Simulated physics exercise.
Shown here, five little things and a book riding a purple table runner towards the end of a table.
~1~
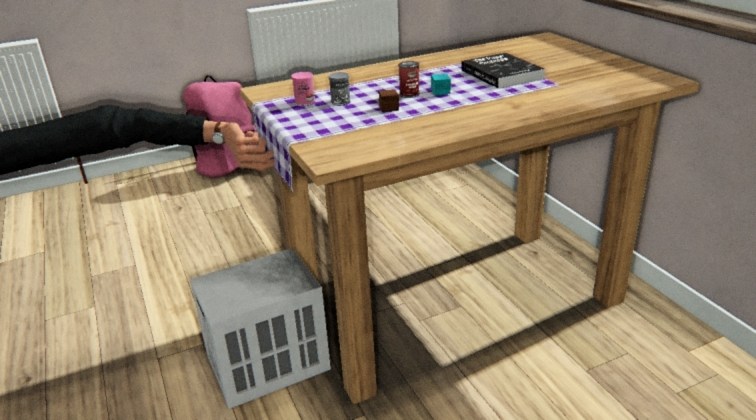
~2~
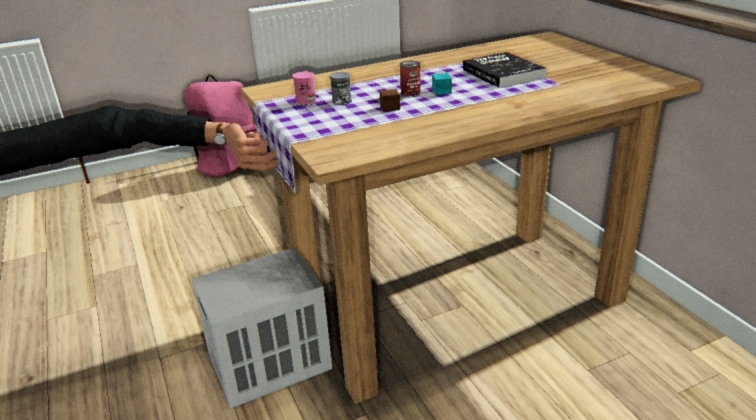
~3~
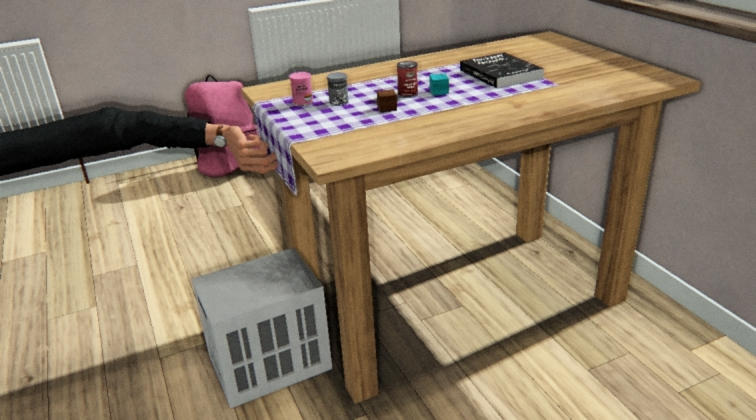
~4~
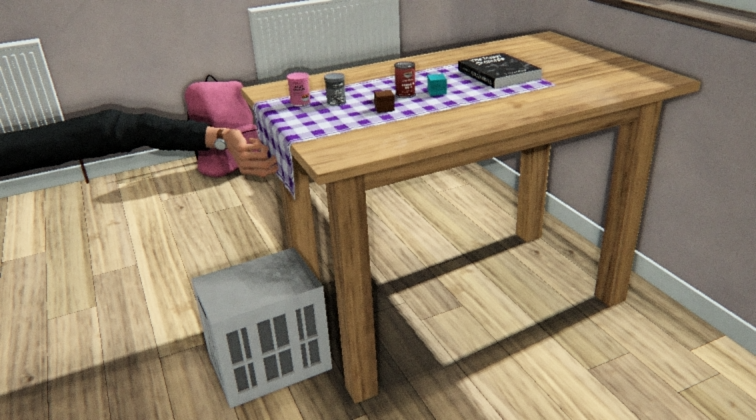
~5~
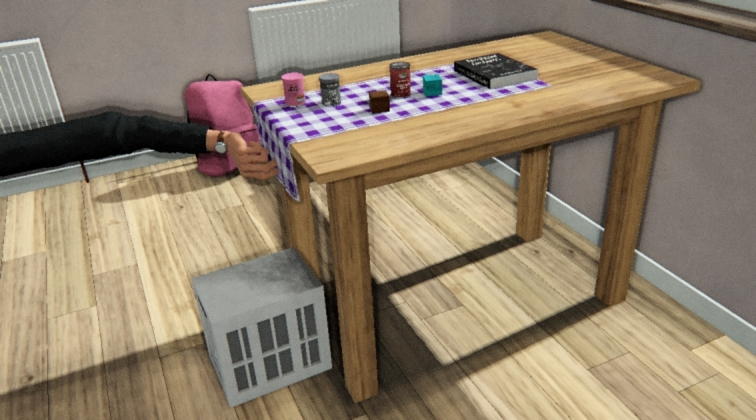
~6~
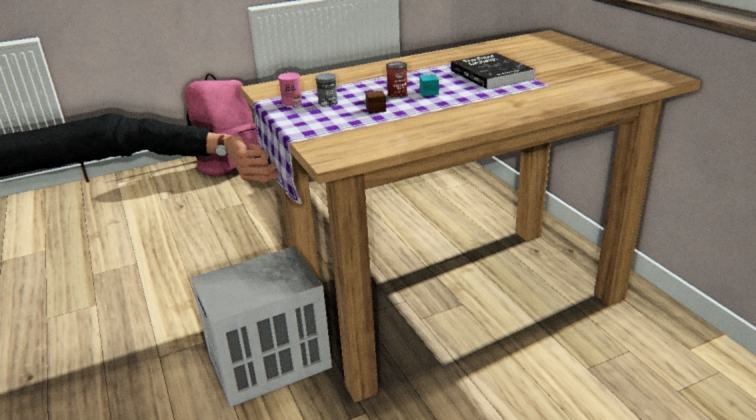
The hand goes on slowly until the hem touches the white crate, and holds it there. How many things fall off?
Over the edge go three.
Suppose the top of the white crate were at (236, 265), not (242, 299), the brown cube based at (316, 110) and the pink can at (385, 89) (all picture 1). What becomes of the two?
The brown cube falls, the pink can does not fall.
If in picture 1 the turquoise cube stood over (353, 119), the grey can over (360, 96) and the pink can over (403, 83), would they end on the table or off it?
The turquoise cube is carried off; the grey can is carried off; the pink can holds on.
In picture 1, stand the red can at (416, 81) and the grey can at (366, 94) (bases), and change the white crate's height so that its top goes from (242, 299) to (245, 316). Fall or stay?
The red can holds on; the grey can comes down.
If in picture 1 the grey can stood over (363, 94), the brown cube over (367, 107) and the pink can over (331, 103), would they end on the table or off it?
The grey can falls; the brown cube falls; the pink can is carried off.
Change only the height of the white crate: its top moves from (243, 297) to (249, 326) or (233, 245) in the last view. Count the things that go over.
Then 4 and 1.
A little later, hem near (280, 206); all still up.
Next, hem near (284, 245); pink can and grey can gone.
Later still, hem on the crate; pink can, grey can and brown cube gone.
When it is over, hem on the crate; pink can, grey can and brown cube gone. The table loses three.
